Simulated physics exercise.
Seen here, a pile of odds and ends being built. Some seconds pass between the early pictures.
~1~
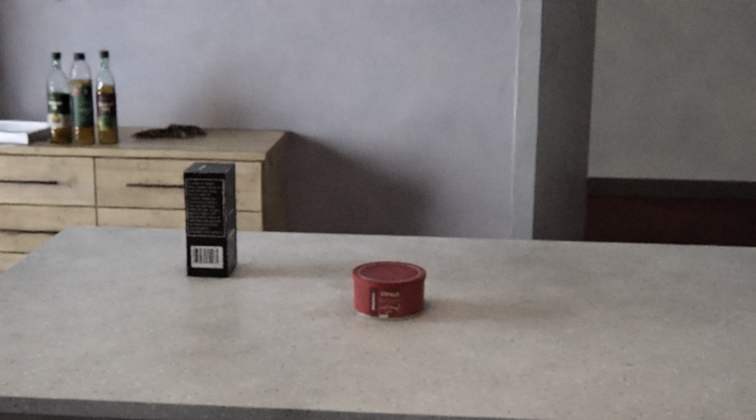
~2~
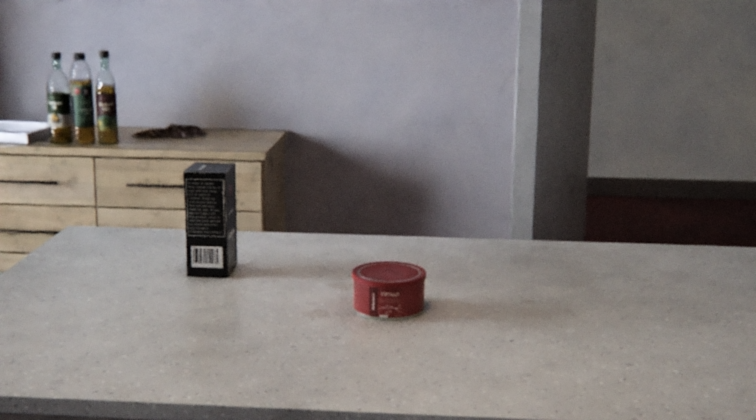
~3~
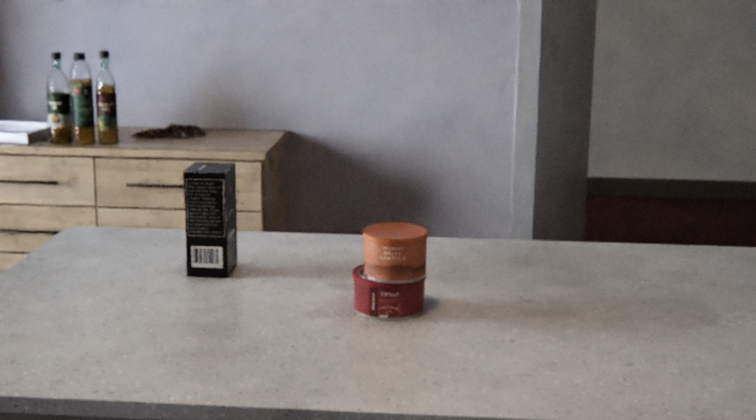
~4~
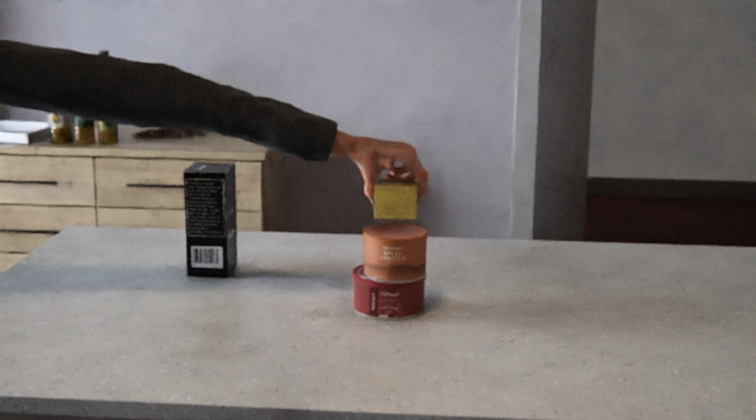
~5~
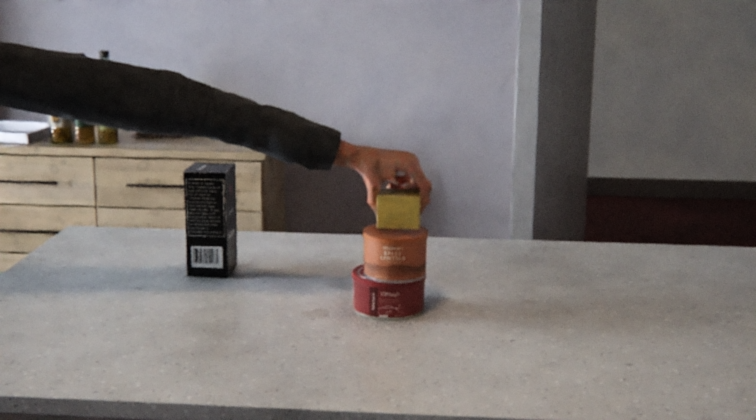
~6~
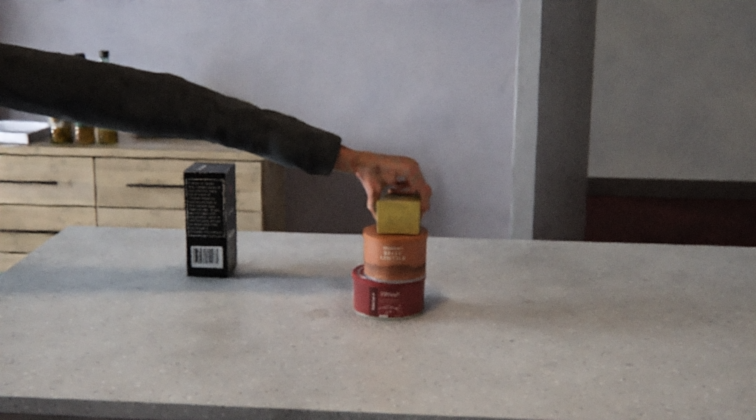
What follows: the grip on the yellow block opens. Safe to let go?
The pile holds.
Then, 0.20 s after the last picture, nothing has stirred.
Then, 0.40 s after the last picture, yellow block resting near (399, 215).
At rest, all 4 in place. Seen from the same camera at the end, yellow block near (399, 215). The pile keeps its balance.
